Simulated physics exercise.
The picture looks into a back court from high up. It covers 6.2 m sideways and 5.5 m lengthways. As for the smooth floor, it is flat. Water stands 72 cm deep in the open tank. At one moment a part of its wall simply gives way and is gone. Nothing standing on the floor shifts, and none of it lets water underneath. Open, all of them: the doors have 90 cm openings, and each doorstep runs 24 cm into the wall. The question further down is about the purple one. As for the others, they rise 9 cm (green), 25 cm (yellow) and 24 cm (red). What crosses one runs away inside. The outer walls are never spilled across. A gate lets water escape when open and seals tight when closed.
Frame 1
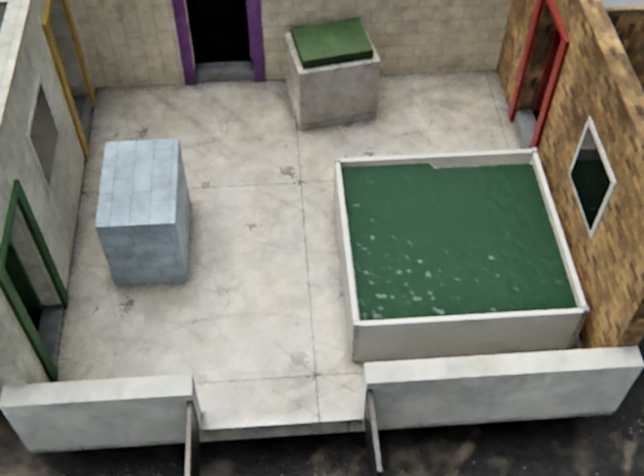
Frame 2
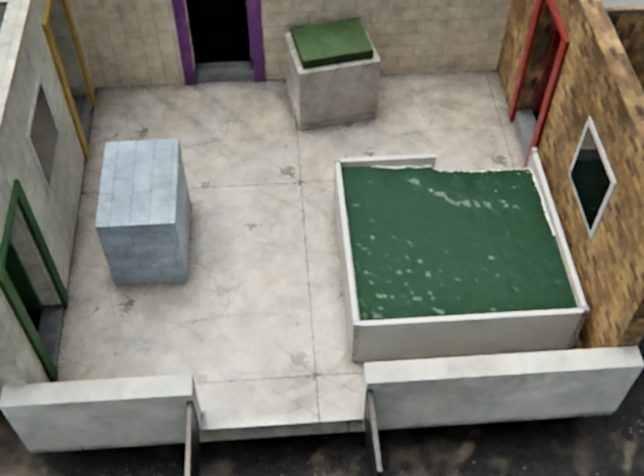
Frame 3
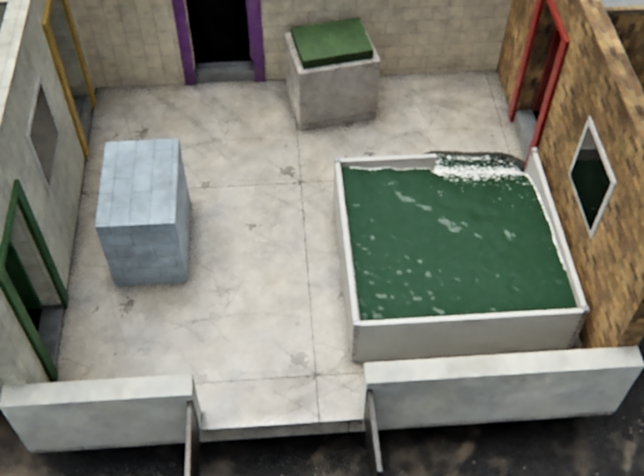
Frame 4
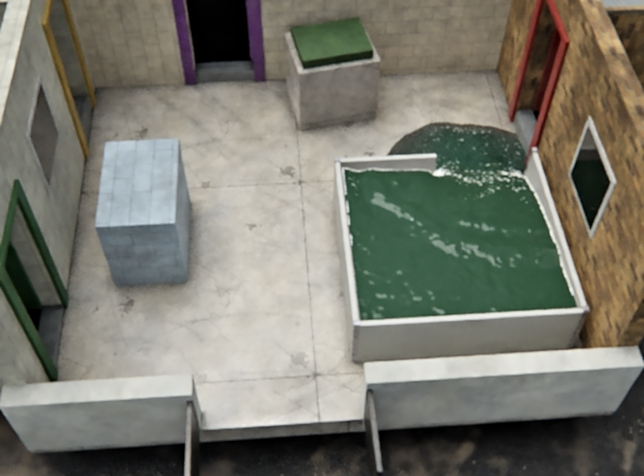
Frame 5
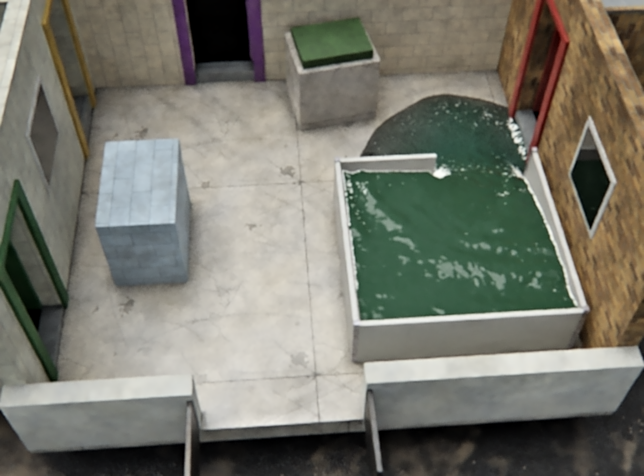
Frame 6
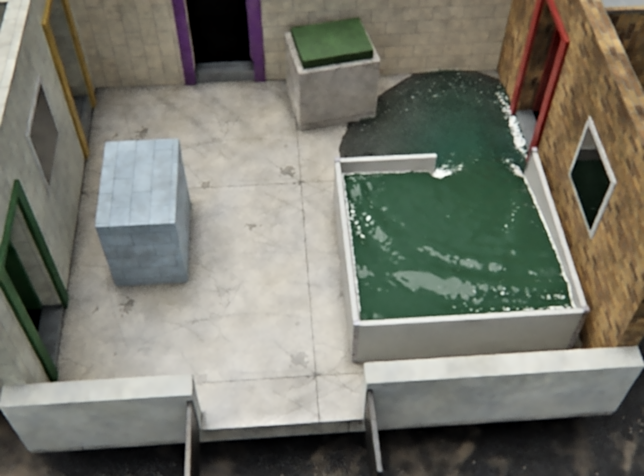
Green water pours through a gap in the tank's far side and spreads across the floor.
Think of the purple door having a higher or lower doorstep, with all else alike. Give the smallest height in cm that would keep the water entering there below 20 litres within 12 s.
Roughly 10 cm.
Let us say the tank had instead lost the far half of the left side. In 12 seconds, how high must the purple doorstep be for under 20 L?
Roughly 23 cm.
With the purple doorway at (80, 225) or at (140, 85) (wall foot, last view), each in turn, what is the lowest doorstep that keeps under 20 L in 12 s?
Minimums: Roughly 10.5 cm and 14.5 cm.
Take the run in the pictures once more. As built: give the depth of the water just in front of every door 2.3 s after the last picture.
In cm: Green 0, yellow 0, purple 5, red 28.
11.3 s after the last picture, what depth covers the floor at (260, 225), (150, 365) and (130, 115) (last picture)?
The three readings, in order, are 7, 14 and 9 cm.
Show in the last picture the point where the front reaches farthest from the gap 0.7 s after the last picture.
The farthest wet point is roughly at (309, 82) in the last view.
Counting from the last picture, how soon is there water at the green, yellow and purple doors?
Arrival times - green: 5.0 s; yellow: 2.6 s; purple: 1.2 s.
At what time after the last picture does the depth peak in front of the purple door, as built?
Approximately 10.0 s.
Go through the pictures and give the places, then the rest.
The first picture shows the open tank at (452, 234) is whole and still, 72 cm deep; the purple door at (220, 28) is dry.
In the second picture, the front is at a hidden place, 0.3 m from the gap on the far side; 0.2 m2 of floor is wet, 72 cm left at the back.
In the third picture, the front is at (434, 155), 0.8 m from the gap on the far side; 1.0 m2 of floor is wet, 72 cm left at the back.
In the fourth picture, the gap is on the far side, the front 1.3 m out at (429, 128); the back of the open tank holds 72 cm.
In the fifth picture, the front is at (430, 100), 1.9 m from the gap on the far side; 3.5 m2 of floor is wet, 72 cm left at the back.
In the sixth picture, the front is at (424, 74), 2.5 m from the gap on the far side; 5.0 m2 of floor is wet, 69 cm left at the back; the purple door at (220, 28), 4.2 m from the gap, is still 2.2 m from the nearest water.
Then, 0.7 s after the last picture water covers 20 % of the floor, deepest (62 cm) near (482, 74); it has not reached the purple door.
Then, 2.3 s after the last picture water covers 40 % of the floor, deepest (56 cm) near (367, 79); 5 cm at the purple door, 0 litres in over its 19 cm doorstep.
Then, 11.3 s after the last picture water covers 100 % of the floor, deepest (18 cm) near (200, 223); 11 cm at the purple door, 0 litres in over its 19 cm doorstep.
At the purple door as built, the water peaked near 14 cm, 9.9 s after the last picture.
With a doorstep of 8 cm, 38 litres would have come in within the 12 s; with 11 cm, 14 litres. So under 20 litres takes about 10 cm.
